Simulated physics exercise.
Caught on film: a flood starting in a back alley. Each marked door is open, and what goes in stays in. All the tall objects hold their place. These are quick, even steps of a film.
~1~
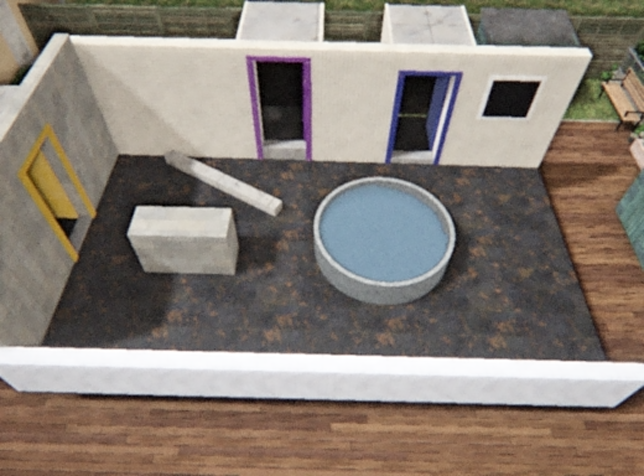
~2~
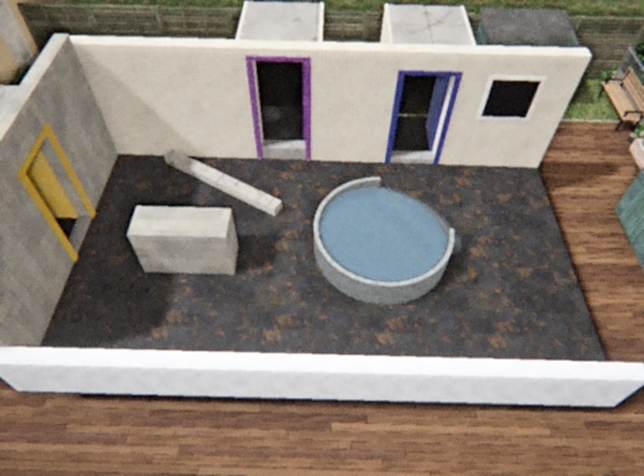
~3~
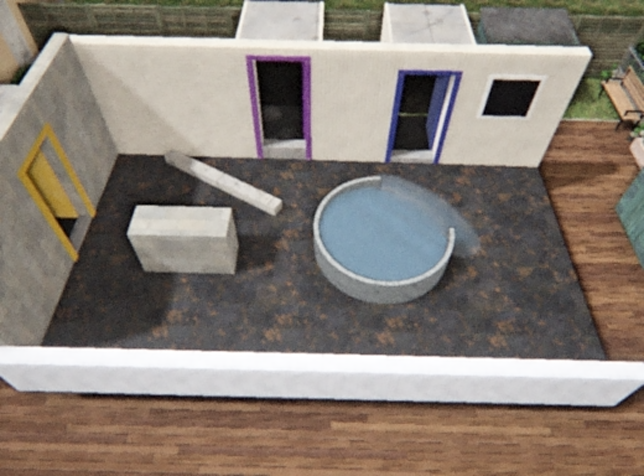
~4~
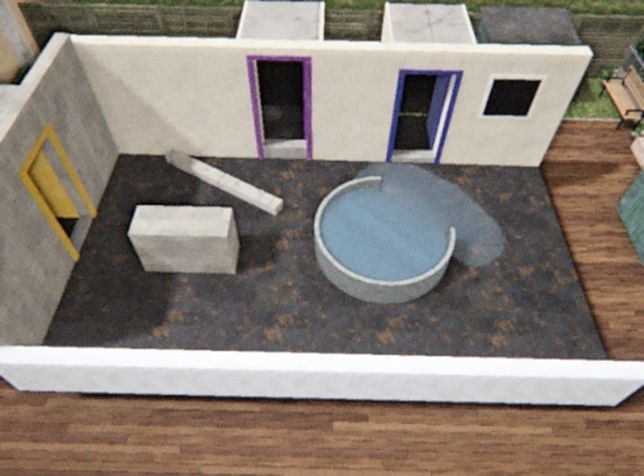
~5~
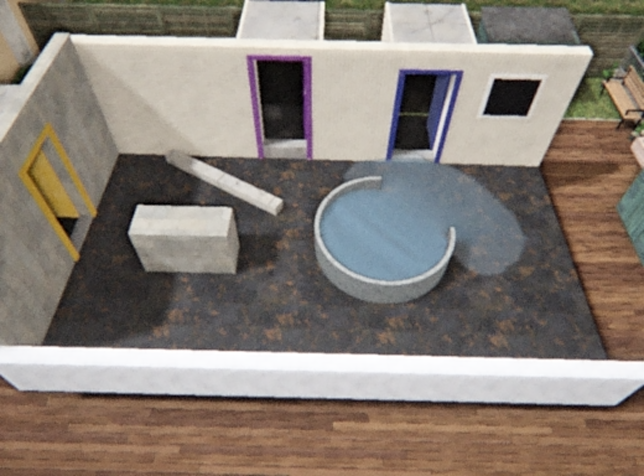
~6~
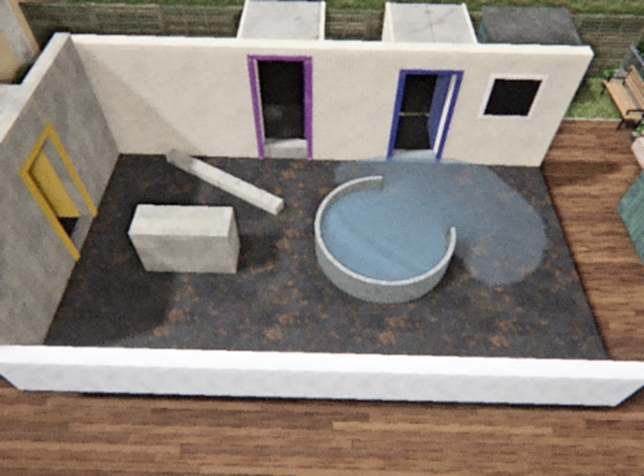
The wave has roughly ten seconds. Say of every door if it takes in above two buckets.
In the end: The yellow door stays under that; the blue door takes more than that; the purple door stays under that.
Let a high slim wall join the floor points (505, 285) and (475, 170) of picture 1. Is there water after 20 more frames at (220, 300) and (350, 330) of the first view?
As listed: Clear, clear.
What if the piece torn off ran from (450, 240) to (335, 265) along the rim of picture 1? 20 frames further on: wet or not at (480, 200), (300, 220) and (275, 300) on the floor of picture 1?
In turn: Dry, free of water, covered.
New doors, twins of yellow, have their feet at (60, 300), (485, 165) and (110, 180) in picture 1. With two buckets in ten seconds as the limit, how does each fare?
In that order: Keeps below it, is over, is under.
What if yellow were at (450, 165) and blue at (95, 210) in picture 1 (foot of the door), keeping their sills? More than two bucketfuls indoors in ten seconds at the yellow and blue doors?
The yellow door is over, the blue door is under.
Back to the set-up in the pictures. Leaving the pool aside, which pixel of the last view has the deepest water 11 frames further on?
Roughly at (428, 164).
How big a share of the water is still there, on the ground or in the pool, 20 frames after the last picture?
Near 58 in a hundred.
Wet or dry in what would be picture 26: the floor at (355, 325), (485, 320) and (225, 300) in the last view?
In that order: Not flooded, free of water, no water.
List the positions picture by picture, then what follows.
The pool at (384, 230) is whole and still, in the first picture.
The front is at a hidden place, out from the gap on the pool's far side, in the second picture.
Water pours out on the pool's far side and has run to a hidden place, in the third picture.
Water pours out on the pool's far side and has run to (497, 251), in the fourth picture.
The front is at (516, 249), out from the gap on the pool's far side, in the fifth picture.
The front is at (540, 232), out from the gap on the pool's far side, in the sixth picture.
A moment on, water covers 20 % of the floor; the yellow door not reached, the blue door over two buckets in, the purple door not reached.
Next, water covers 25 % of the floor; the yellow door not reached, the blue door over two buckets in, the purple door wet at the sill, nothing in.
Then, water covers 25 % of the floor; the yellow door not reached, the blue door far over two buckets in, the purple door wet at the sill, nothing in.
Later, water covers 30 % of the floor; the yellow door not reached, the blue door far over two buckets in, the purple door wet at the sill, nothing in.
In the end, water covers 30 % of the floor; the yellow door not reached, the blue door far over two buckets in, the purple door wet at the sill, nothing in.
